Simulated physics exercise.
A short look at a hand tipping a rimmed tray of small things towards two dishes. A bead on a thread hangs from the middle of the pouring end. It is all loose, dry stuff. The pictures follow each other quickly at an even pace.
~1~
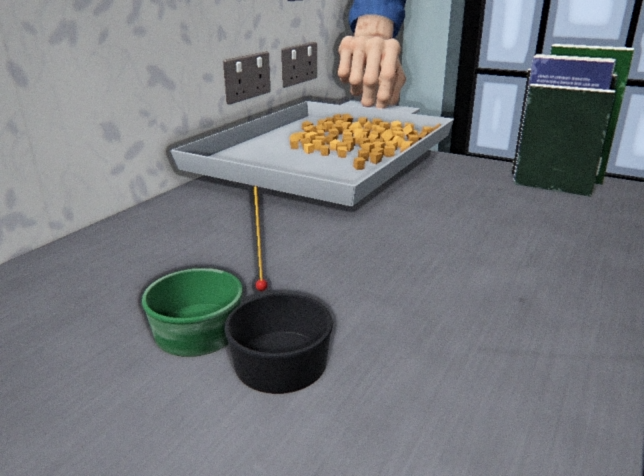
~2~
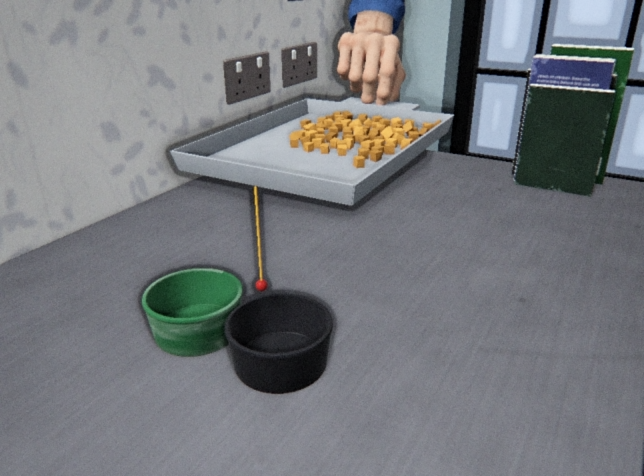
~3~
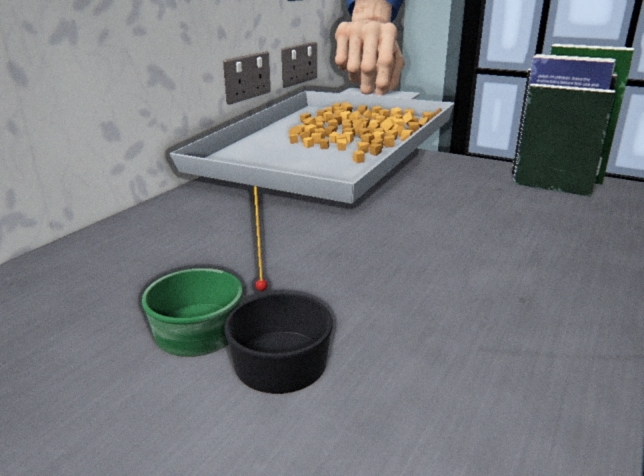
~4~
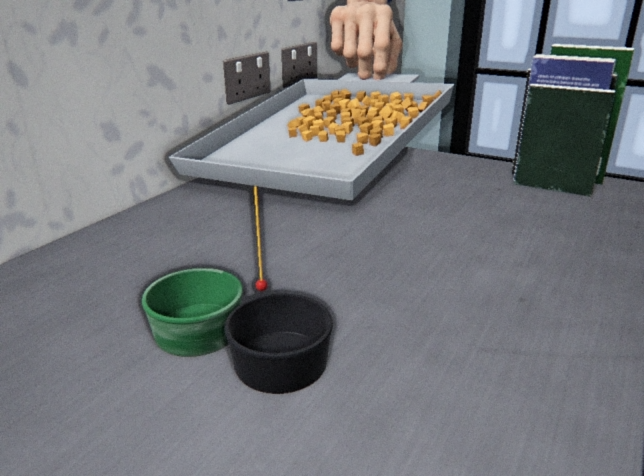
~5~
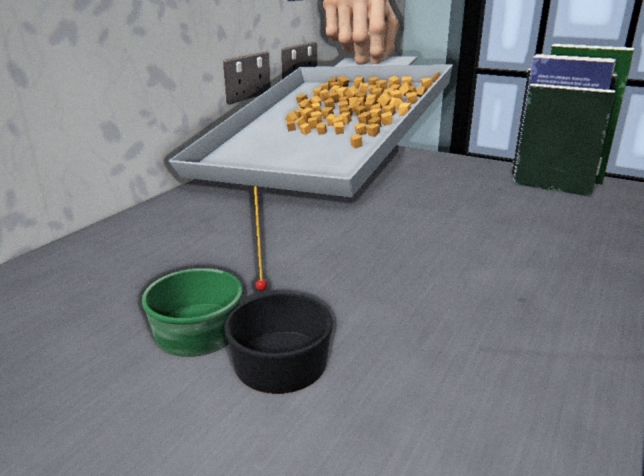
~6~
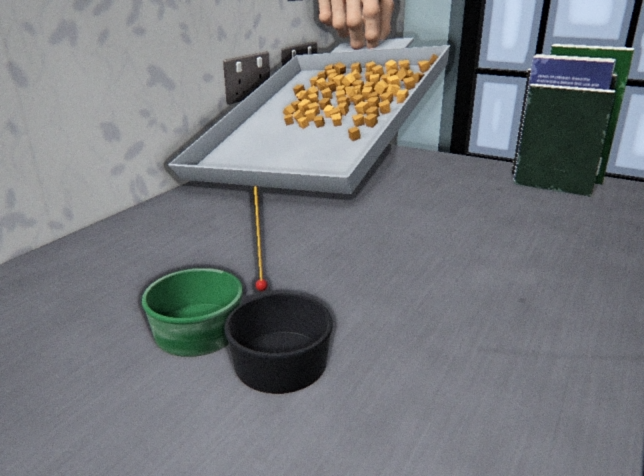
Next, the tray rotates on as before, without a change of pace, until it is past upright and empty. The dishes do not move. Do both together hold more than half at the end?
In the dishes lies more than half of it.
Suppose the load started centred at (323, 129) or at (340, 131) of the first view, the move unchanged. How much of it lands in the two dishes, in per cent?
Roughly 80 per cent, and 70 per cent.
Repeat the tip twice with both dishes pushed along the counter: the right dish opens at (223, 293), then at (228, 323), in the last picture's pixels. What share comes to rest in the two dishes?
In turn 60 and 60 in a hundred.
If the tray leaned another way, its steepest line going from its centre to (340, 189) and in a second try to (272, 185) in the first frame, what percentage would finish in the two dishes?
First some 20, then 40 per cent.
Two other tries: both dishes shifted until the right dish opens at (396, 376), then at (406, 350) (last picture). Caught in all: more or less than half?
At the first place under half, at the second not half.
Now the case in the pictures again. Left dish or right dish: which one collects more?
Fuller: The left-hand dish.
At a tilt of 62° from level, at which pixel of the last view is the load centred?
Close to (211, 162).
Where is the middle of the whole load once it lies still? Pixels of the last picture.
Close to (180, 325).
Just after the last frame, tray tipped steeply; almost all on the tray; about a tenth in the air.
A moment on, tray tipped past a quarter turn; roughly half on the tray; roughly a quarter in the left dish; roughly a quarter outside both; just a few in the air.
Further on, tray tipped past a quarter turn; just a few in the right dish; roughly two thirds in the left dish; roughly a third outside both.
When it is over, tray tipped past a quarter turn; just a few in the right dish; roughly two thirds in the left dish; roughly a third outside both.
